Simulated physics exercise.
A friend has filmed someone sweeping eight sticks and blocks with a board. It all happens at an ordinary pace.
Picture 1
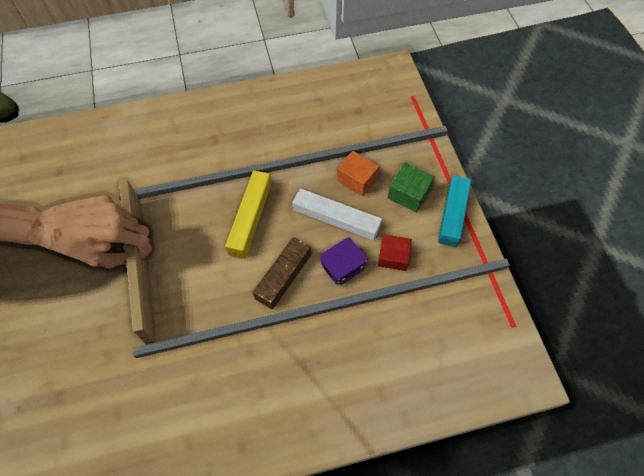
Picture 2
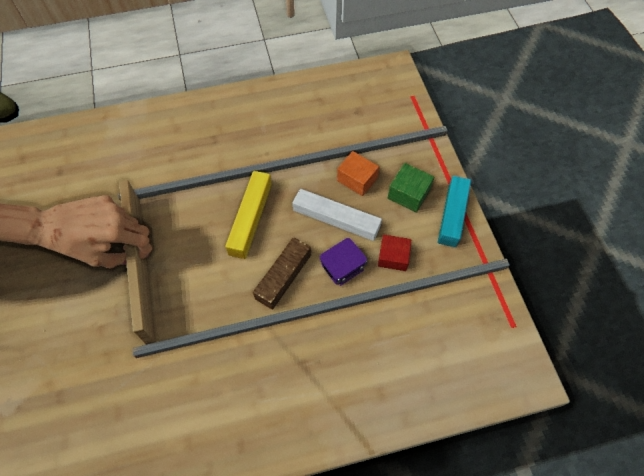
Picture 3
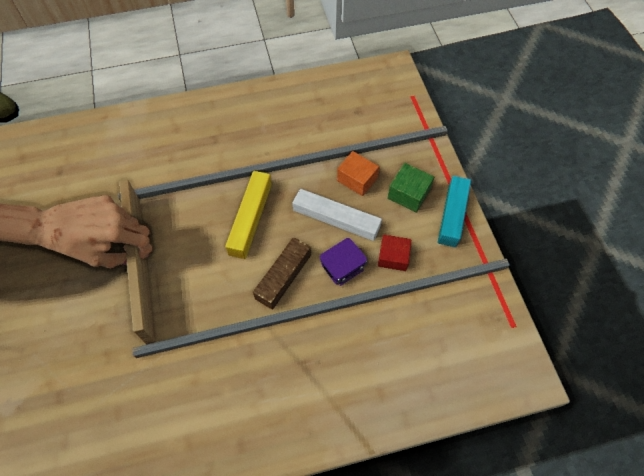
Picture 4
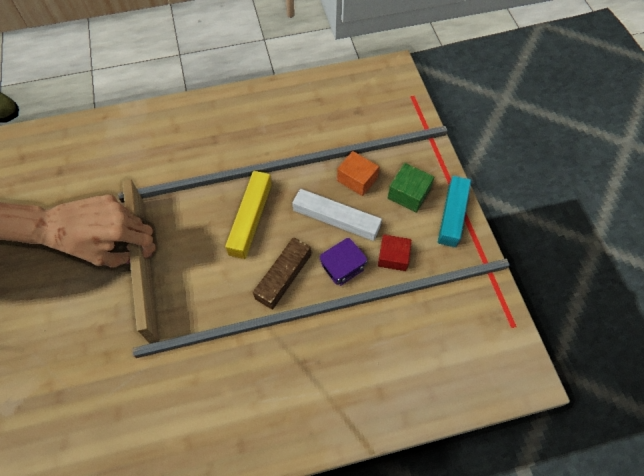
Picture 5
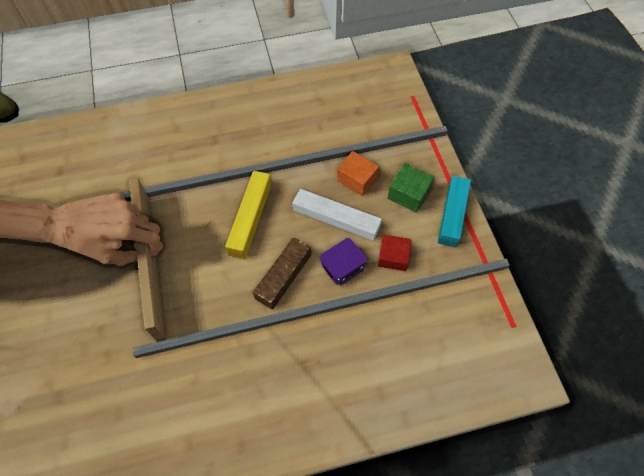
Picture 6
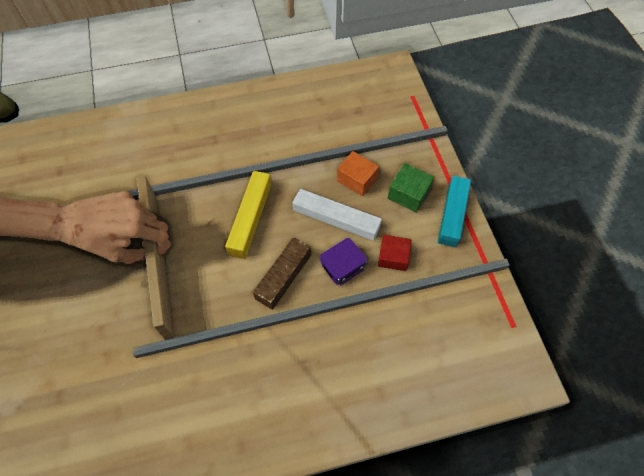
On a wooden tabletop, a hand held a wooden board upright behind some colourful sticks and blocks between two grey rails, then slid it slightly to the right without touching any of them.
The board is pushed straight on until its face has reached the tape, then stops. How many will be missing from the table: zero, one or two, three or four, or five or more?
Outcome: The number that fall off is five or more.
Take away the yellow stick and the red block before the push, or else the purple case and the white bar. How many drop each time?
The counts: 4 and 4.
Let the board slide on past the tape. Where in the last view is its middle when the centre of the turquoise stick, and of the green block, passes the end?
About (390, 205), and (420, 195) for the other.
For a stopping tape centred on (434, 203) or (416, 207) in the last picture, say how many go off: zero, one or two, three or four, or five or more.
The falls would be either three or four; 1 or 2.
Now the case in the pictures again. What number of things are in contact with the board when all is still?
In contact: 1.
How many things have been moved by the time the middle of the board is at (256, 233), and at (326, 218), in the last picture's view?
The counts are 2 and 6.
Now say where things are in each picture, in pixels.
In the first frame, turquoise stick (455, 211); green block (411, 187); red block (395, 253); board (137, 259); tape (457, 198).
In the second frame, green block (411, 188); purple case (343, 263).
In the third frame, red block (395, 253); brown bar (283, 273).
In the fourth frame, turquoise stick (455, 211); yellow stick (250, 214).
In the fifth frame, green block (411, 188); board (147, 257).
In the sixth frame, turquoise stick (455, 211); green block (411, 188); red block (395, 253); board (155, 255); tape (457, 198).
A little later, none off yet; turquoise stick at rest near (455, 211); green block at rest near (411, 188); red block at rest near (395, 253).
When it is over, the number that fall off is five or more; down, brown bar, purple case, white bar, orange block, red block, green block and turquoise stick.
